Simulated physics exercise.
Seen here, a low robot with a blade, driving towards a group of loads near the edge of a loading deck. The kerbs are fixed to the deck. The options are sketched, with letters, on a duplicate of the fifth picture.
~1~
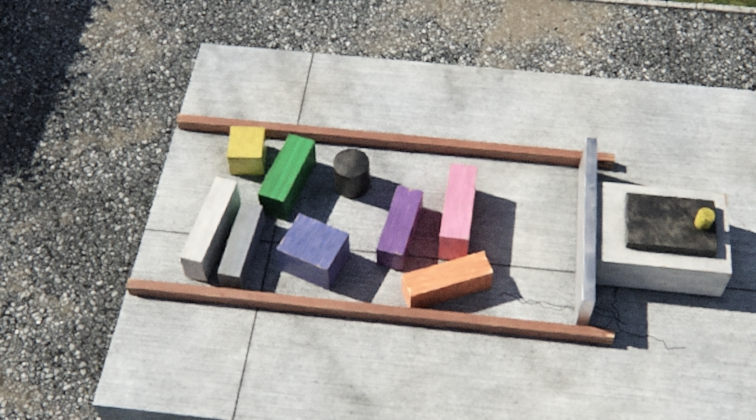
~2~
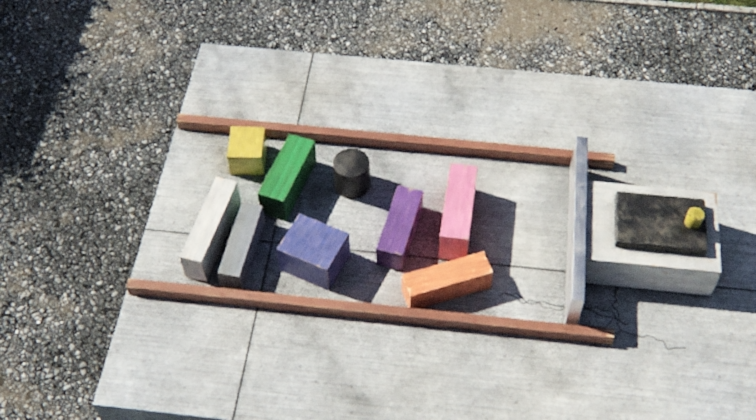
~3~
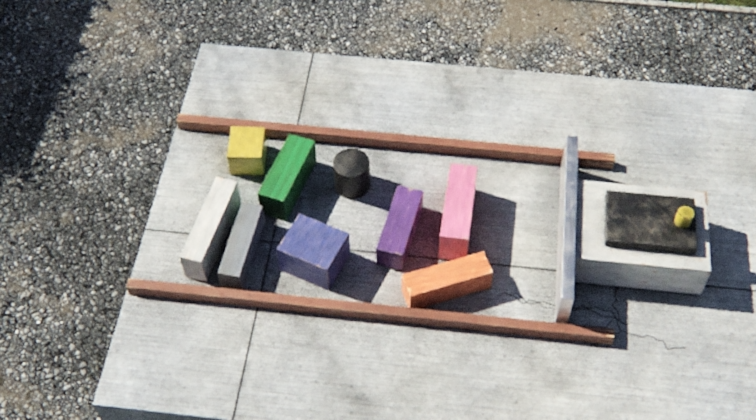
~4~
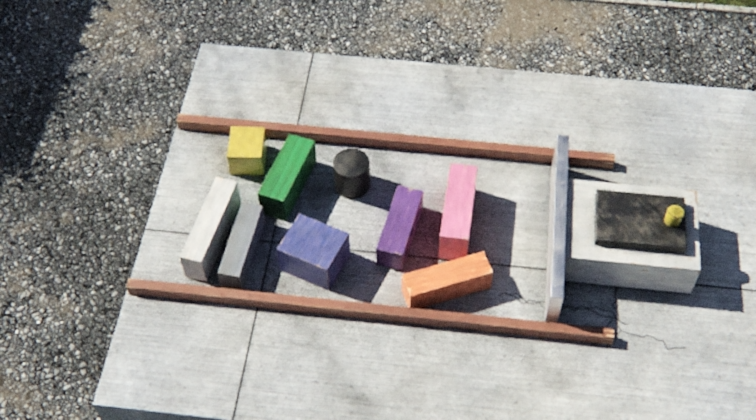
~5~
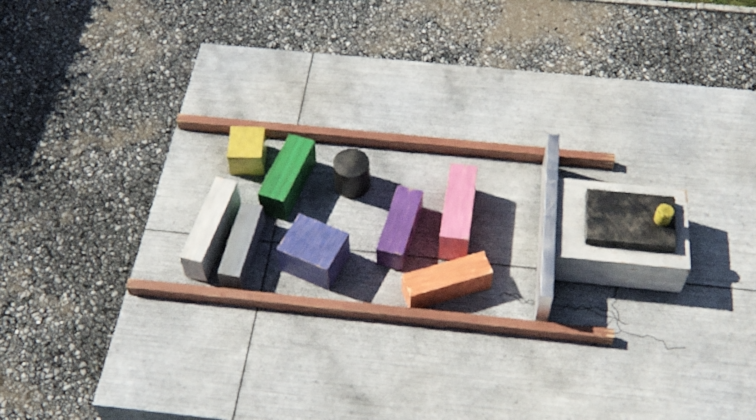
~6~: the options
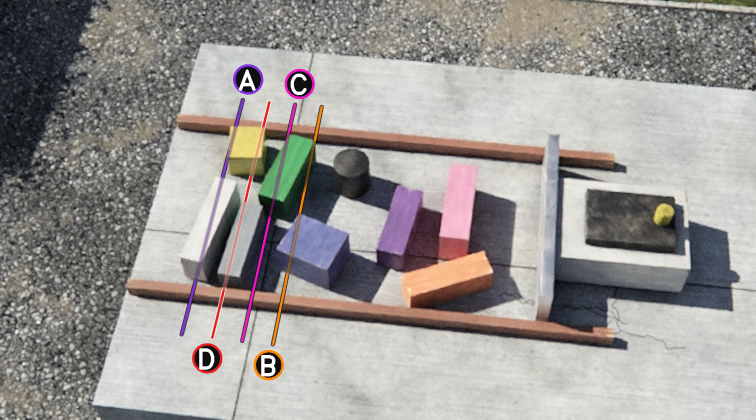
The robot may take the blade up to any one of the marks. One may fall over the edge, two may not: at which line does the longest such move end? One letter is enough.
It can go as far as C.
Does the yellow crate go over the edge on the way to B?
No.
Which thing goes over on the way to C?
It is the white bar.
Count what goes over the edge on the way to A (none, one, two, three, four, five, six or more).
Five.
On the marked copy, A at (215, 208); B at (299, 217); C at (271, 214); D at (243, 211).
Following C. Soon after the start, robot (520, 208); orange bar (389, 277); pink bar (427, 209).
Later, robot (417, 198); white bar (207, 228); grey stick (226, 243).
In the end, robot (342, 191); white bar over the edge; yellow crate (173, 152); one fallen.
As for the rest, A drops five; B is within the limit but short; D drops three.
